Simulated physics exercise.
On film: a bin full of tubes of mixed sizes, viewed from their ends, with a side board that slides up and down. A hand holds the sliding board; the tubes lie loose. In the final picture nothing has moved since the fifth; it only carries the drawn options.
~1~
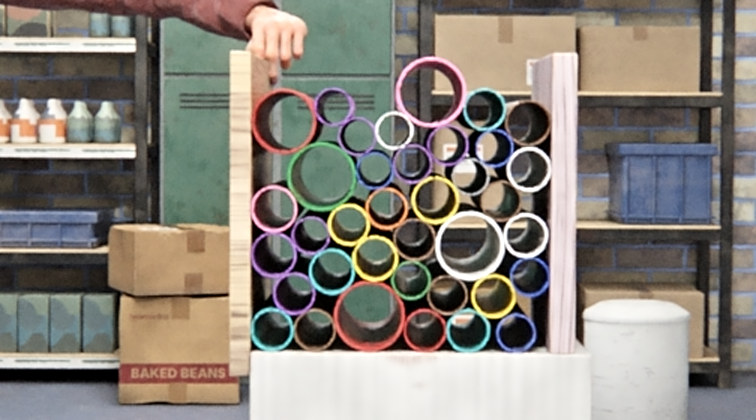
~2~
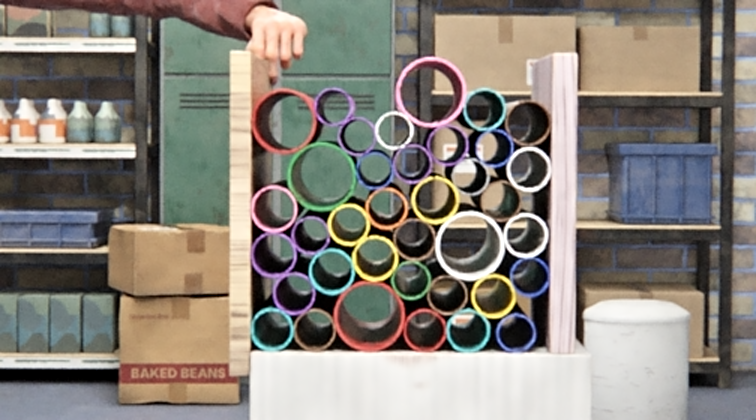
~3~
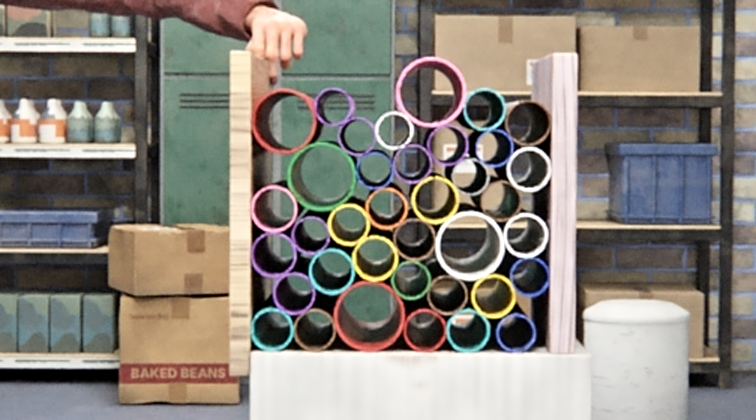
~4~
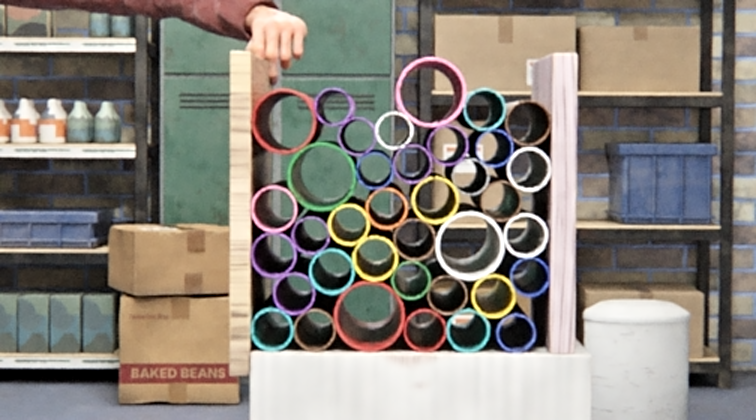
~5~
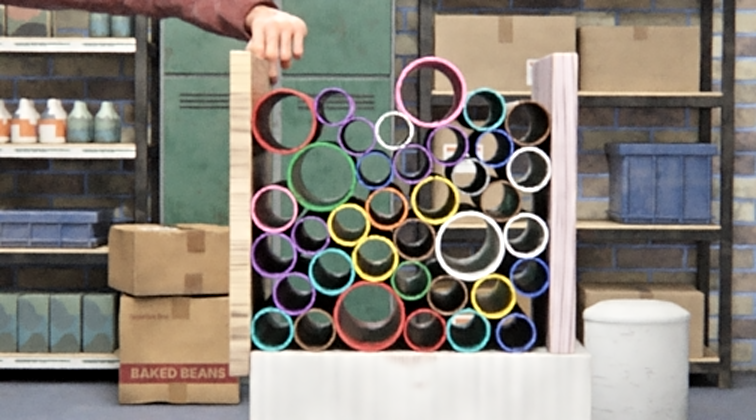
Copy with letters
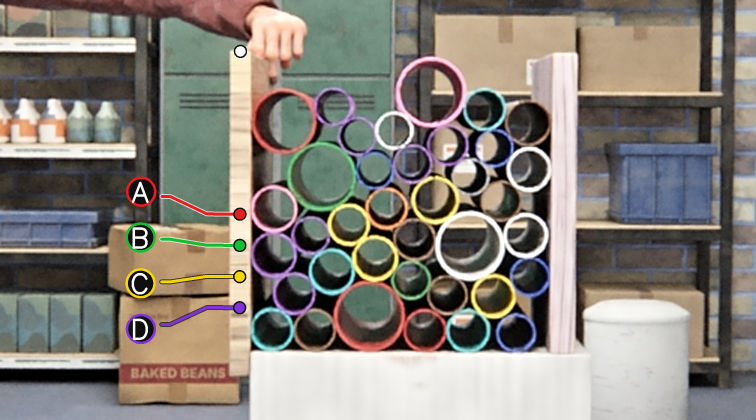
A bin packed with loose, colourful tubes of mixed sizes sat in front of storage shelves and cardboard boxes, while a hand held the board on its left side, and nothing visibly moved.
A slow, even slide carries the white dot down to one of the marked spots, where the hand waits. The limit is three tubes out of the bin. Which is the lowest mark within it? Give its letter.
The last mark within the limit is A.
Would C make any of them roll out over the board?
Yes.
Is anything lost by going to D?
At D: Yes.
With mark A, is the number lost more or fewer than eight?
At A, fewer than eight.
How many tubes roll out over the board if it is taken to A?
At A the number is two.
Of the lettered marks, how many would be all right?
The number is one.
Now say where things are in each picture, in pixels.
The first picture shows a turquoise tube (272, 330); a blue tube (516, 333); a turquoise tube (332, 271).
The second picture shows a turquoise tube (332, 271); a purple tube (311, 235).
The third picture shows a yellow tube (435, 200); a purple tube (412, 164).
The fourth picture shows nothing to place.
The fifth picture shows side board (252, 206); a turquoise tube (272, 330); a blue tube (516, 333).
On the marked copy, A at (240, 214); B at (240, 245); C at (240, 277); D at (240, 308); the white dot at (241, 51).
Taking A. A third of the way, top of the board (251, 126).
Two thirds of the way, top of the board (250, 210).
When it is over, top of the board (250, 214), two out over the board.
As for the rest, B more than three out over the board; C more than three out over the board; D more than three out over the board.
